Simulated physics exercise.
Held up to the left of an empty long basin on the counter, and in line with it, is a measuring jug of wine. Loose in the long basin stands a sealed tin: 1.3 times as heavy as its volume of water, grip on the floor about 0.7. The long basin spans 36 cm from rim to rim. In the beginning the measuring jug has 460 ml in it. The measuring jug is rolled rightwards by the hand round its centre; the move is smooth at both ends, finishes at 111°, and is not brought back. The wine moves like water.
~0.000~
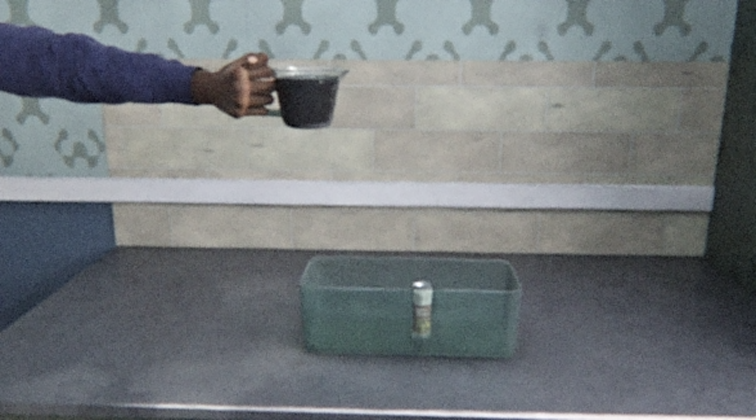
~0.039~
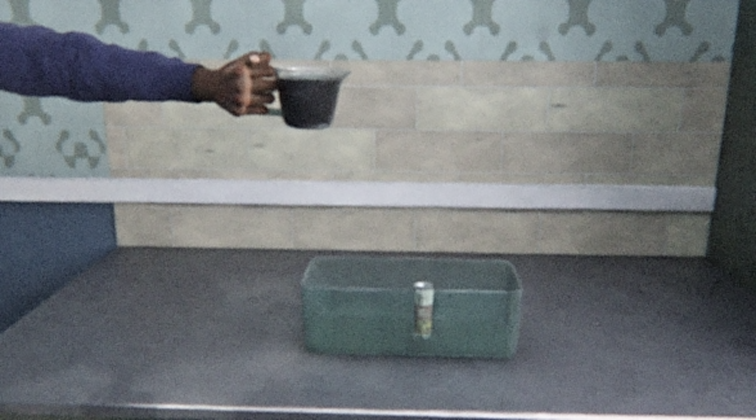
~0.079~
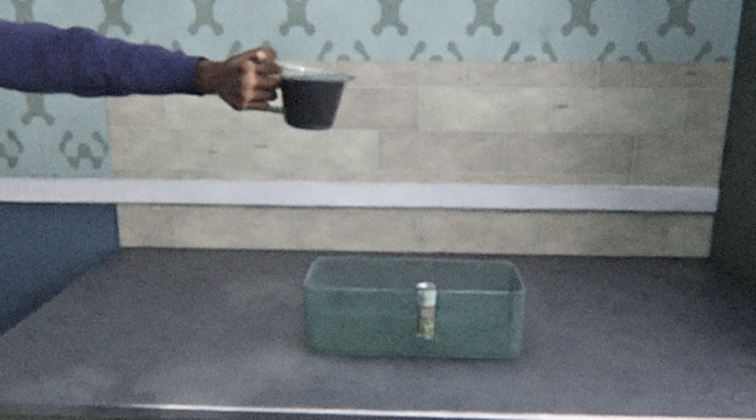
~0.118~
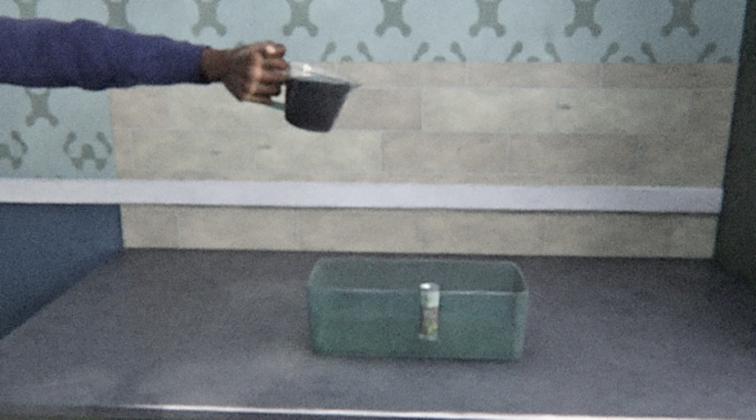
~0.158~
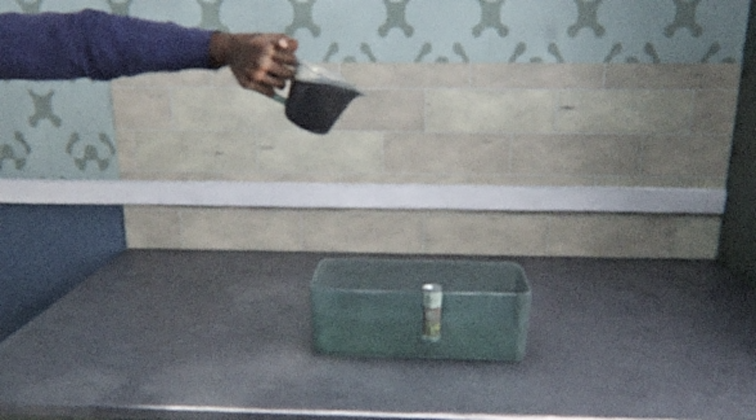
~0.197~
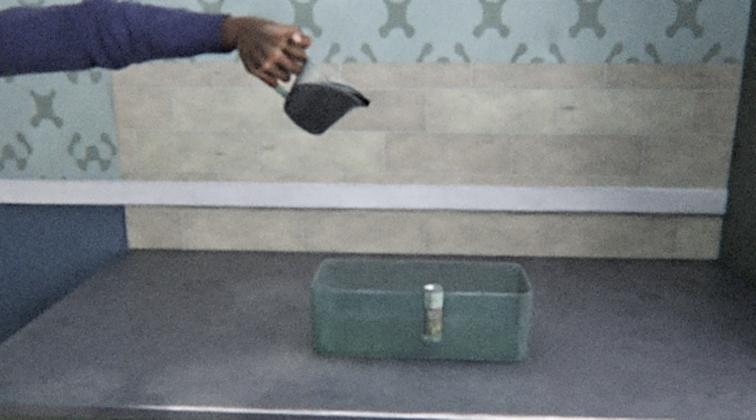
A hand in a purple sleeve reaches in from the left, holding a clear jug of dark liquid above a grey counter, seen from the front. Below and to the right sits a long, greenish see-through basin with a small pale tin, before wood-look panelling and blue patterned wallpaper. The hand smoothly tilts the jug rightwards, the liquid shifting towards its lip, while the view drifts very slightly.
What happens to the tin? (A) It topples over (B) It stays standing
It topples over.
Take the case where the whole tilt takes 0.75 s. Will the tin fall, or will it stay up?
The tin tips over.
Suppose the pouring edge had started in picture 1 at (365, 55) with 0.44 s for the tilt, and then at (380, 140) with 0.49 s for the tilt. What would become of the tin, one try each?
First it tips over; then it tips over.
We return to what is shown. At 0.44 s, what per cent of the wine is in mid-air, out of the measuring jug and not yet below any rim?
Estimate: Some 68 % of the total.
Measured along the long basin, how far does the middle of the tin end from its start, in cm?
Shift of tin centre: Approx. 8.0 cm.
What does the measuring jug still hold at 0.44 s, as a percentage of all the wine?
At that time about 26 in a hundred parts are still held.
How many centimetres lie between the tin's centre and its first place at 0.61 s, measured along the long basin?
Roughly 3 cm.
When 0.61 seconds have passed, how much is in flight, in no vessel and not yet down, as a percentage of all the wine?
I'd say some 26 per cent is in the air.
By 0.44 s the tilt is 108° and 26 per cent is still to pour; the tin stands where it began.
By 0.61 s the tilt is 111° and 1 per cent is still to pour; the tin leans 14°.
By 0.79 s the tilt is 111° and 0 per cent is still to pour; the tin lies on its side.
By 0.99 s the tilt is 111° and 0 per cent is still to pour; the tin lies on its side.
At rest the tin lies on its side.
